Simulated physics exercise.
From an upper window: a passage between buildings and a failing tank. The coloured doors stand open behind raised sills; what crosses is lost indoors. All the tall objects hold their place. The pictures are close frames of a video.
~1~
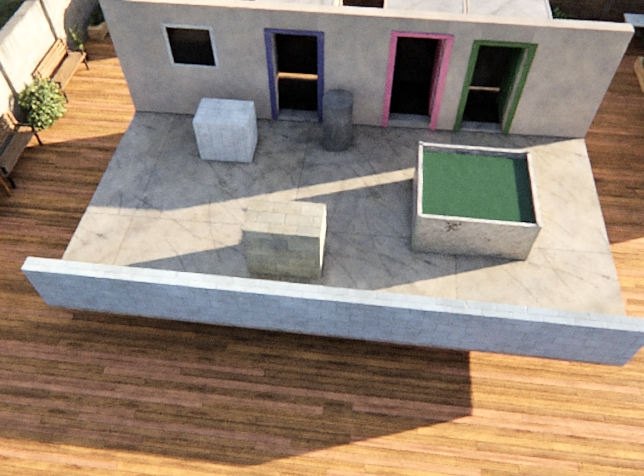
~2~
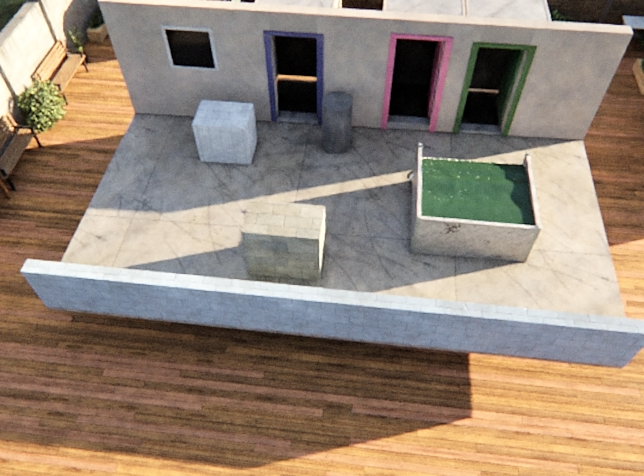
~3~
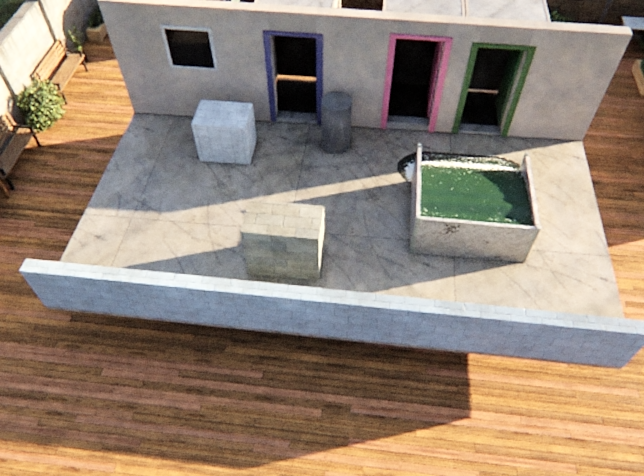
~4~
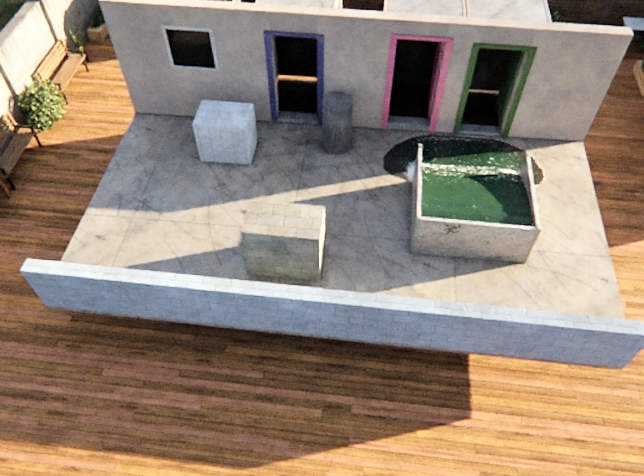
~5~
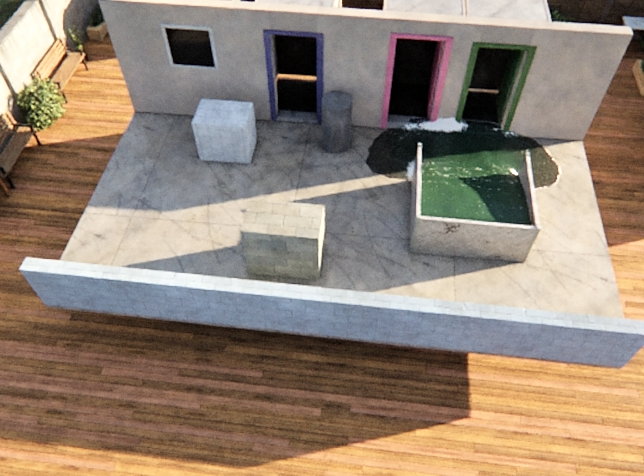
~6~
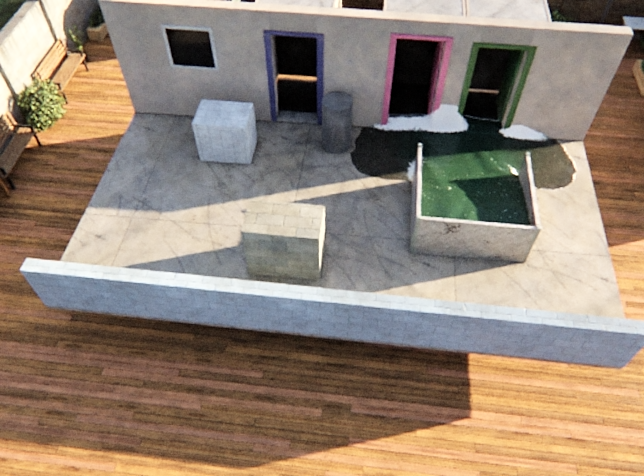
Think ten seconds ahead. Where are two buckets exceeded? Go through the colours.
One by one: The pink door lets in a lot; the green door lets in a lot; the blue door admits no more than that.
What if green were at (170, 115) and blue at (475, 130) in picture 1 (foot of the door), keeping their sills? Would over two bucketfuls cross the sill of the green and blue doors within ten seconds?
In short: Green is under; blue goes over.
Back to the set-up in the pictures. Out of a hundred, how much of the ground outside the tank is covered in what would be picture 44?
Some 60 per cent.
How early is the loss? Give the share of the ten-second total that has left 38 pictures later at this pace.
About 85 per cent.
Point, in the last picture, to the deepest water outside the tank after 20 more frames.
Around (354, 137).
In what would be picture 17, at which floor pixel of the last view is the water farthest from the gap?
I would point to (193, 116).
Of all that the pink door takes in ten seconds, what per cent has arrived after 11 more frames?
Close to 85 %.
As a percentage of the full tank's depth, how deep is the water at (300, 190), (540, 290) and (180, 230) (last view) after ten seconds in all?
In that order: 2, 2 and 2 per cent.
A moment on, water covers 20 % of the floor; the pink door far over two buckets in, the green door far over two buckets in, the blue door wet at the sill, nothing in.
Next, water covers 25 % of the floor; the pink door far over two buckets in, the green door far over two buckets in, the blue door wet at the sill, nothing in.
Then, water covers 45 % of the floor; the pink door far over two buckets in, the green door far over two buckets in, the blue door under two buckets in.
Later, water covers 60 % of the floor; the pink door far over two buckets in, the green door far over two buckets in, the blue door under two buckets in.
In the end, water covers 65 % of the floor; the pink door far over two buckets in, the green door far over two buckets in, the blue door under two buckets in.
